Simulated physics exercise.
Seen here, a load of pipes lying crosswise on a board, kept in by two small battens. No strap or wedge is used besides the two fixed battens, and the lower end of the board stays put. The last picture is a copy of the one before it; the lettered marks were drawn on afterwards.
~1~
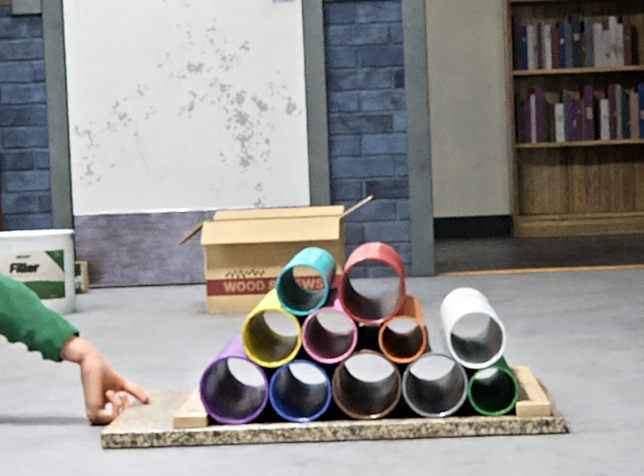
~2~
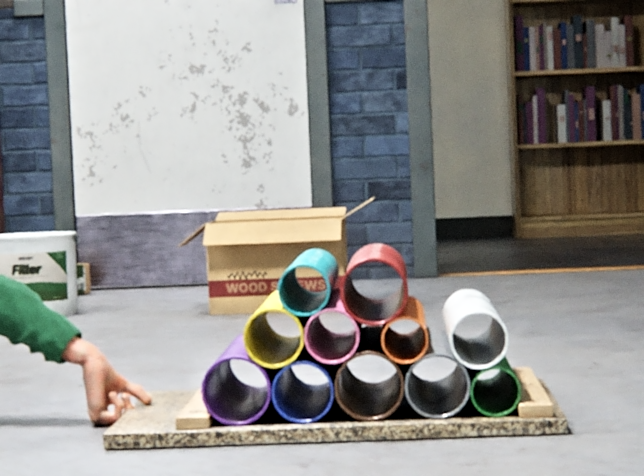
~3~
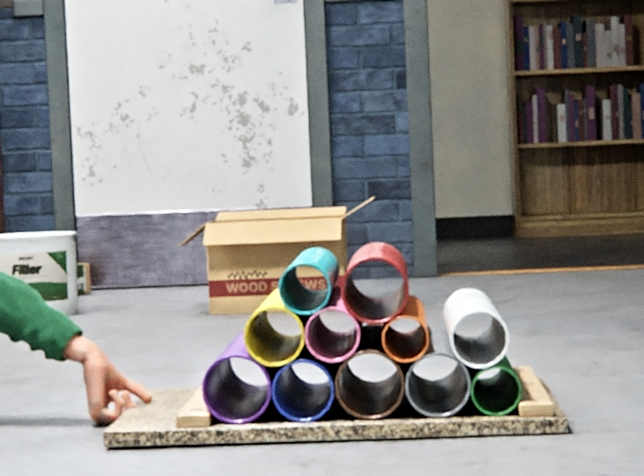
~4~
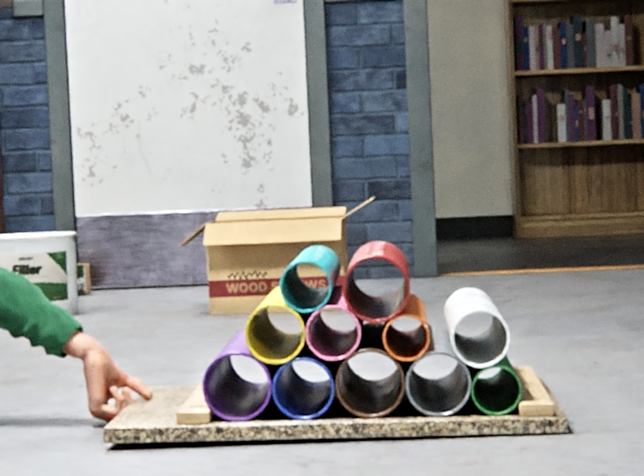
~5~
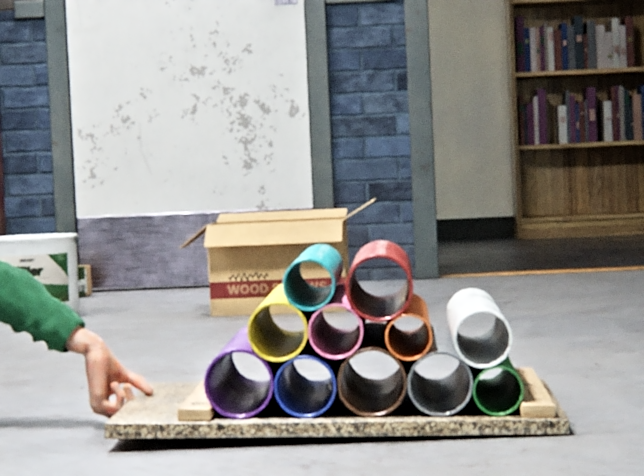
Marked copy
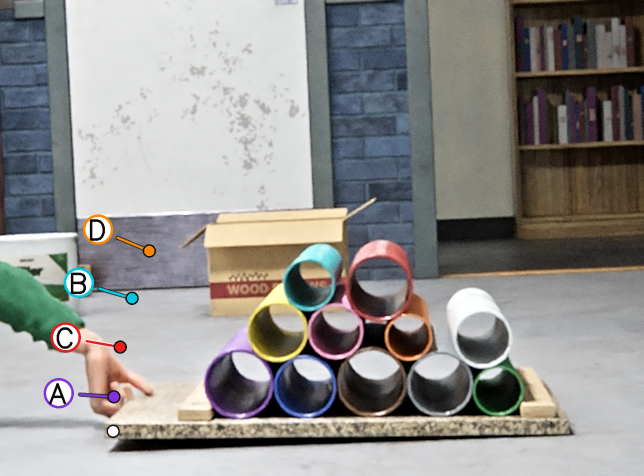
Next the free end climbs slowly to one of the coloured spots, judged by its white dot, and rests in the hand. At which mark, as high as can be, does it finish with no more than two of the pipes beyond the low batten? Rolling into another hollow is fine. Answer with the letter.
Lift it to D and no more.
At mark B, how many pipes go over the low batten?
The count is one.
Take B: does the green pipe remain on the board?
The green pipe: Yes.
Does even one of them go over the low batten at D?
At D: Yes.
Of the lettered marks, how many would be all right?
Four of them.
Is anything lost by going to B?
Yes, at B.
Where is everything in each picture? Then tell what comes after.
The first picture shows blue pipe (301, 391); brown pipe (367, 386); grey pipe (435, 385).
The second picture shows grey pipe (438, 386); green pipe (496, 392).
The third picture shows board (339, 403); purple pipe (236, 389); pink pipe (332, 335).
The fourth picture shows board (339, 401); purple pipe (237, 387); blue pipe (303, 389).
The fifth picture shows board (341, 400); purple pipe (238, 384); blue pipe (305, 387).
On the marked copy, A at (114, 397); B at (132, 298); C at (120, 347); D at (149, 251); the white dot at (113, 431).
With D. Early on, board at 16°.
Further on, board at 25°.
At the end, board at 25°, one over the low batten (white).
As for the rest, A none over the low batten; B one over the low batten (white); C none over the low batten.
